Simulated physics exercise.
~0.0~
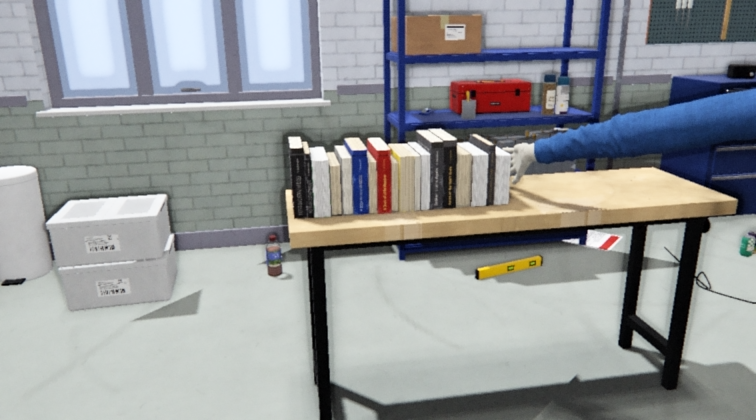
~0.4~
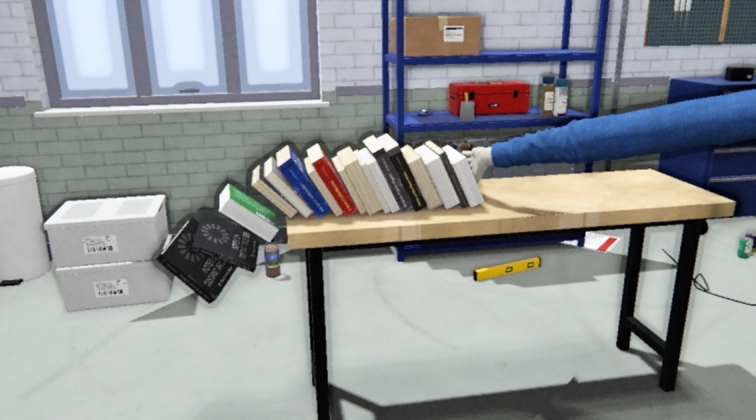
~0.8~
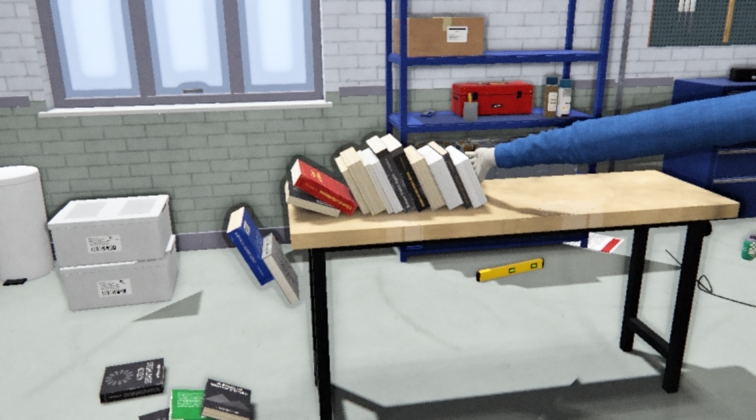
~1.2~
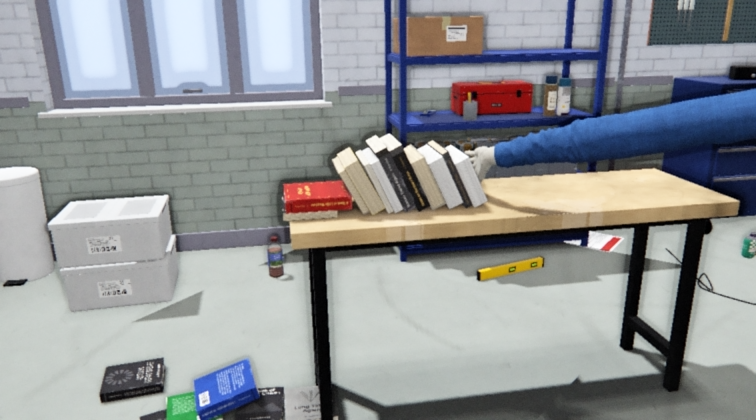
In a workshop, a blue-sleeved arm pushing a row of books left, several tumbling off the table, the red one lying flat.
